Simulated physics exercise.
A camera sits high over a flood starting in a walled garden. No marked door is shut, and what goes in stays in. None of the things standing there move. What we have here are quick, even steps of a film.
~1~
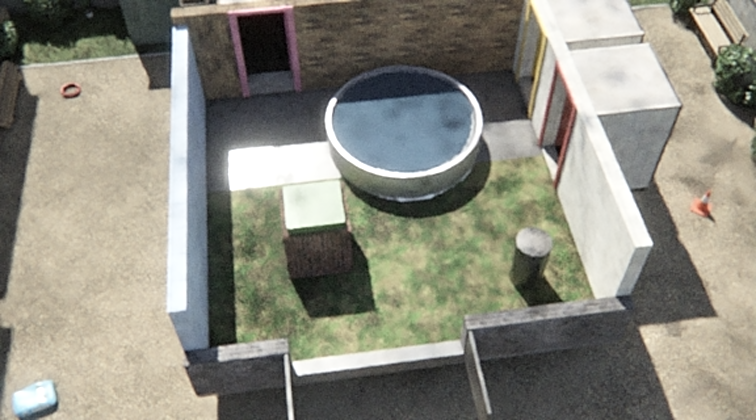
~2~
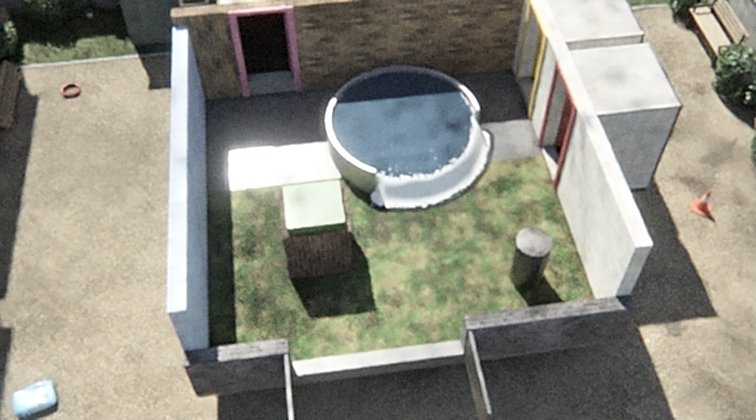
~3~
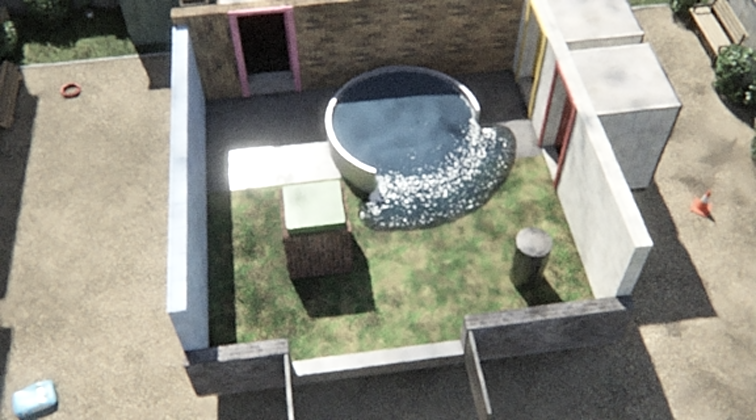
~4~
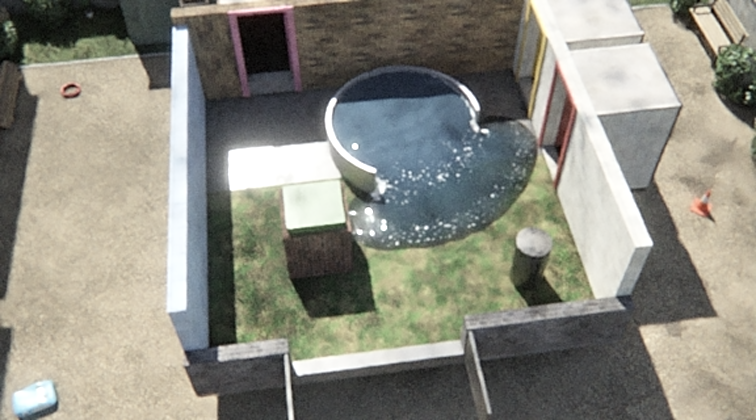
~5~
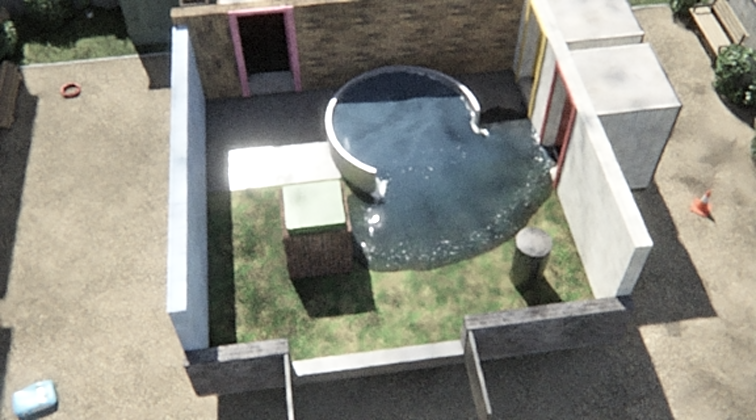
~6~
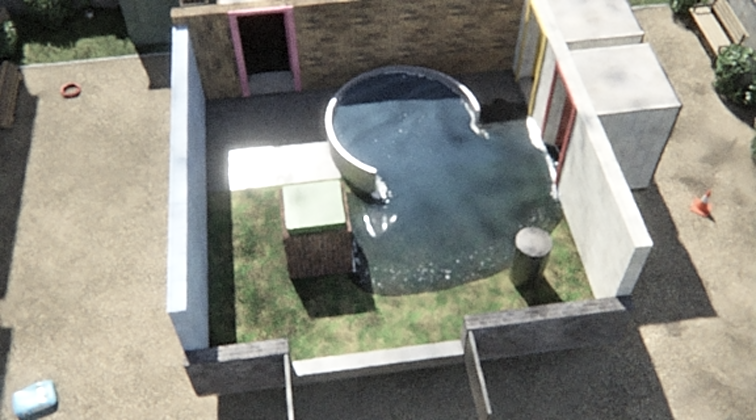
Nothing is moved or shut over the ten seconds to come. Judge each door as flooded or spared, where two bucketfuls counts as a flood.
The yellow door is spared, the pink door is spared, the red door is flooded.
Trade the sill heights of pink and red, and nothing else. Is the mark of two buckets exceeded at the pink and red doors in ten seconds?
Door log - pink stays inside the limit; red stays inside the limit.
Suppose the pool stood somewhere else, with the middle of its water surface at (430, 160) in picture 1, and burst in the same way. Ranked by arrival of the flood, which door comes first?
The one in red comes first.
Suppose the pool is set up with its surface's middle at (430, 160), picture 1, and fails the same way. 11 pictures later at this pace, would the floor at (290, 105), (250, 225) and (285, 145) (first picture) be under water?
I'd say still dry for the first, still dry for the second and still dry for the third.
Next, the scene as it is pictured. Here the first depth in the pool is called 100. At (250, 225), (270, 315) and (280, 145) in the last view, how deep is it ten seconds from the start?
About 10 per cent, then 10 per cent, then 2 per cent.
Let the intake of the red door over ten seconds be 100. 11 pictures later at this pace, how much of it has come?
That comes out to 40 per cent by my count.
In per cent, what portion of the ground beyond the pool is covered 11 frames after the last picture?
It works out to about 55 in a hundred.
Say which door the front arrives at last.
I say the door marked pink.
A moment on, water covers 40 % of the floor; the yellow door wet at the sill, nothing in, the pink door not reached, the red door over two buckets in.
Next, water covers 55 % of the floor; the yellow door wet at the sill, nothing in, the pink door not reached, the red door far over two buckets in.
Then, water covers 60 % of the floor; the yellow door wet at the sill, nothing in, the pink door not reached, the red door far over two buckets in.
Later, water covers 70 % of the floor; the yellow door wet at the sill, nothing in, the pink door not reached, the red door far over two buckets in.
In the end, water covers 95 % of the floor; the yellow door wet at the sill, nothing in, the pink door wet at the sill, nothing in, the red door far over two buckets in.
